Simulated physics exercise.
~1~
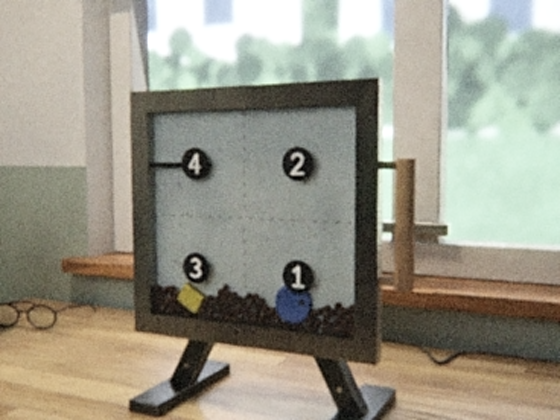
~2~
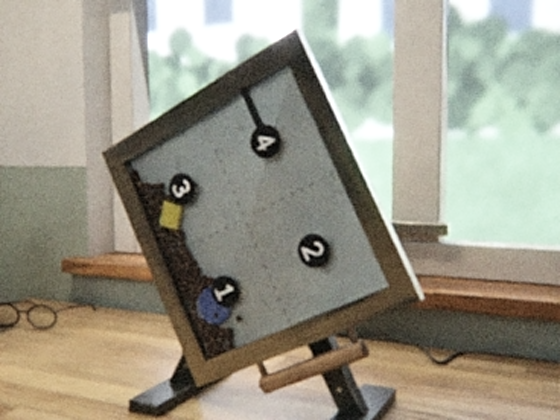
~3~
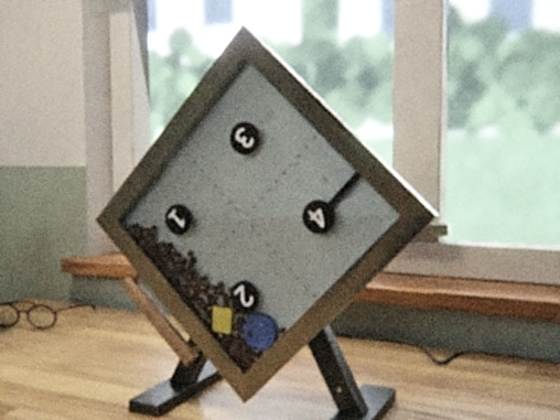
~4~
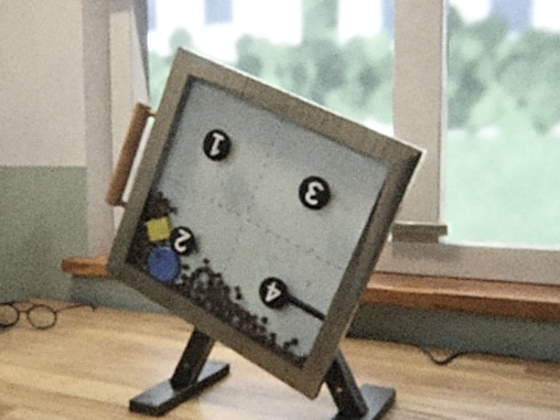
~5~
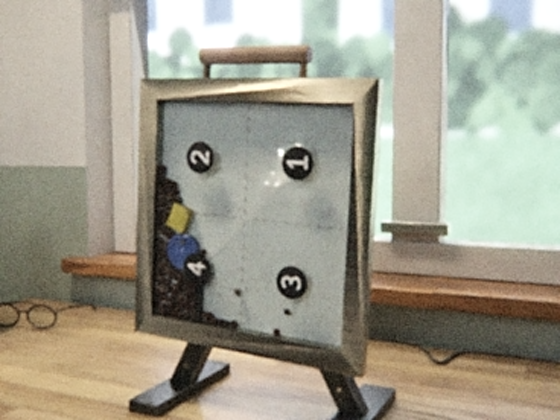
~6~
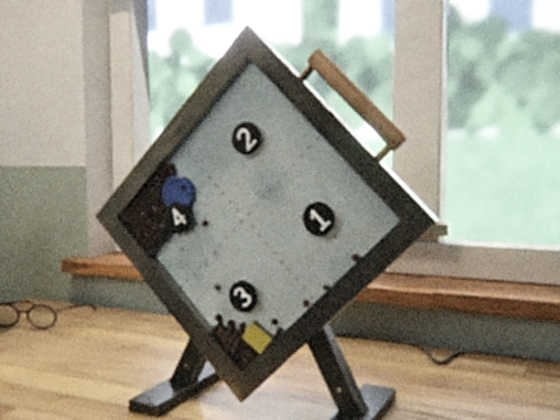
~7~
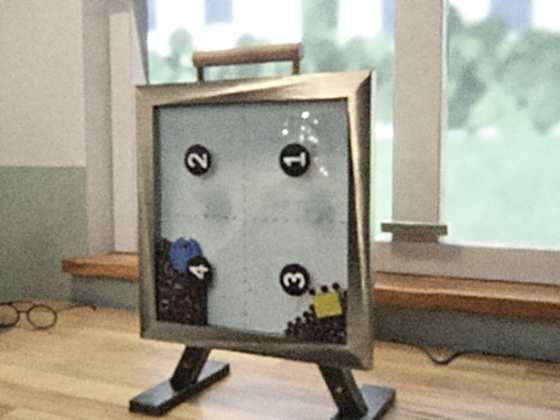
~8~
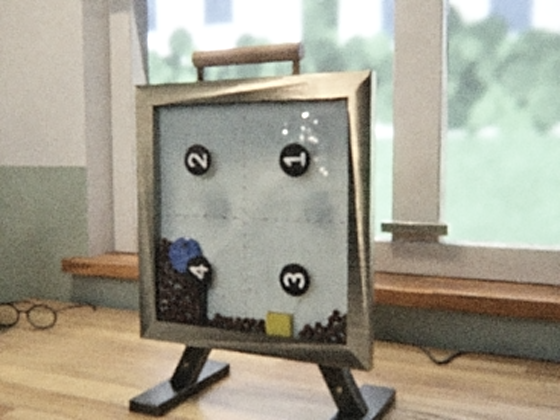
A square, dark-framed puzzle box with a wooden handle stands upright on a wooden table before a window, seen from the front by a still camera. Dark beads line its bottom, with a yellow block at left and a blue disc at right, beneath four numbered discs. The box turns clockwise well past three-quarters of a circle, the beads and both pieces tumbling inside. It then swings back until its handle is on top. Finally, the blue disc rests on beads at lower left, by number four, while the yellow block slides left and settles below number three.
